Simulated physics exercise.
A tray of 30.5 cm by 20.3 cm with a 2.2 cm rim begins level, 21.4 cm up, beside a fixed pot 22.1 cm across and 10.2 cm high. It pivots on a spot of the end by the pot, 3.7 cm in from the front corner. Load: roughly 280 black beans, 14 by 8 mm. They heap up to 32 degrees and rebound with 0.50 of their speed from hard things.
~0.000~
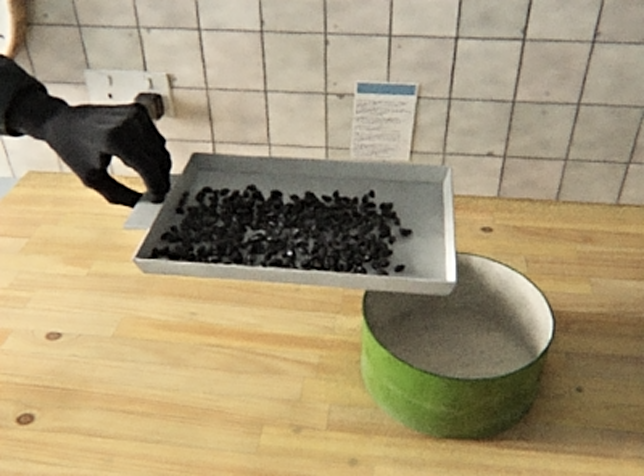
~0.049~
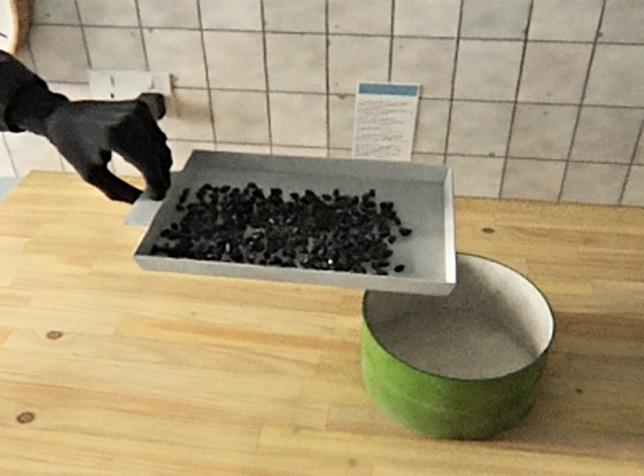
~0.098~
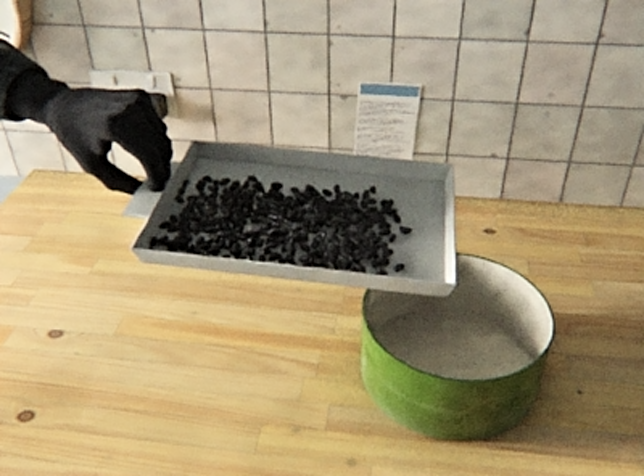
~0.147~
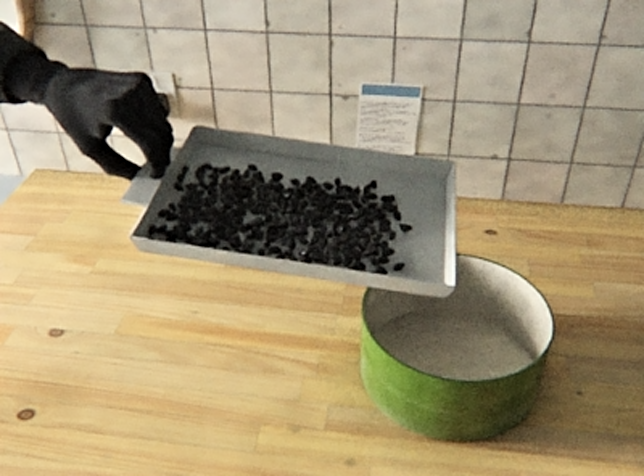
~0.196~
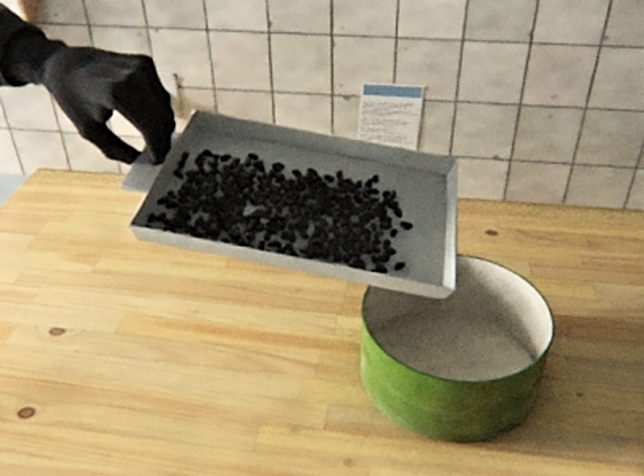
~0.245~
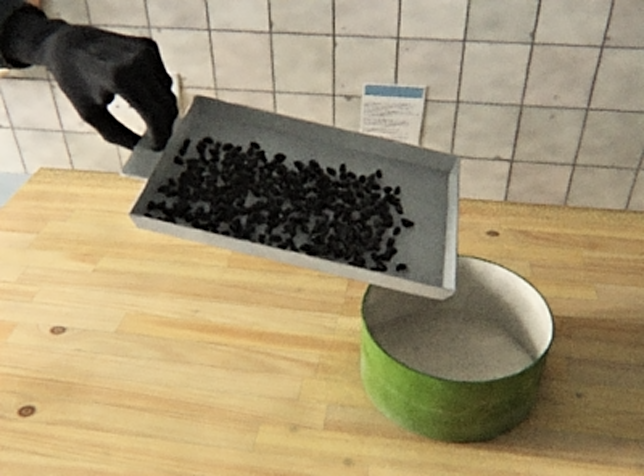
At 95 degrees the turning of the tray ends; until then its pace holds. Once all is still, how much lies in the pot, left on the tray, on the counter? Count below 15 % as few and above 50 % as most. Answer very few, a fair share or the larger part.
Pot: A fair share, tray: Very few, counter: The larger part.
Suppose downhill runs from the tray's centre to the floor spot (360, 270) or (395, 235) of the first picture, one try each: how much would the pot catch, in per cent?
Some 5 and 80 per cent.
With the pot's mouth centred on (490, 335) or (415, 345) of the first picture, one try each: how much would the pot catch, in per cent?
About 85 and 85 per cent.
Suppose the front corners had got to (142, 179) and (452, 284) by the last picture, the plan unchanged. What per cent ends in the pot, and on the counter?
Pot 55, counter 45.
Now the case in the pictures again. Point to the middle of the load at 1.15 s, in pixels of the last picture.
Near (469, 346).
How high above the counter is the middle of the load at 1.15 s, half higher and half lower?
Some 16 cm.
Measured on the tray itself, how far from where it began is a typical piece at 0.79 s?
About 11 cm.
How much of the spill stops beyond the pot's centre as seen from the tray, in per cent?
Roughly 80 per cent.
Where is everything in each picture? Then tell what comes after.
In the first picture, tray tilt 0 degrees, front corners at (140, 256) and (450, 277); middle of the pieces at (278, 232); pot at (457, 308).
In the second picture, tray tilt 1 degrees, front corners at (140, 253) and (449, 278); middle of the pieces at (278, 230).
In the third picture, tray tilt 3 degrees, front corners at (139, 245) and (449, 279); middle of the pieces at (278, 225).
In the fourth picture, tray tilt 6 degrees, front corners at (137, 234) and (449, 281), lowest corner right front; middle of the pieces at (278, 218).
In the fifth picture, tray tilt 10 degrees, front corners at (137, 222) and (449, 283), lowest corner right front; middle of the pieces at (278, 210).
In the sixth picture, tray tilt 13 degrees, front corners at (137, 211) and (449, 285), lowest corner right front; middle of the pieces at (280, 202); pot at (456, 311). The tray's pace is about 70 degrees a second.
After 0.79 s, tilt 52 degrees; the tray holds 100 %, the pot 0 %.
After 1.15 s, tilt 78 degrees; the tray holds 40 %, the pot 10 %.
Then, at 1.60 s, tilt 95 degrees; the tray holds 0 %, the pot 30 %.
In the end, at 2.7 s, pot 30 %, tray 0 %, counter 70 %.
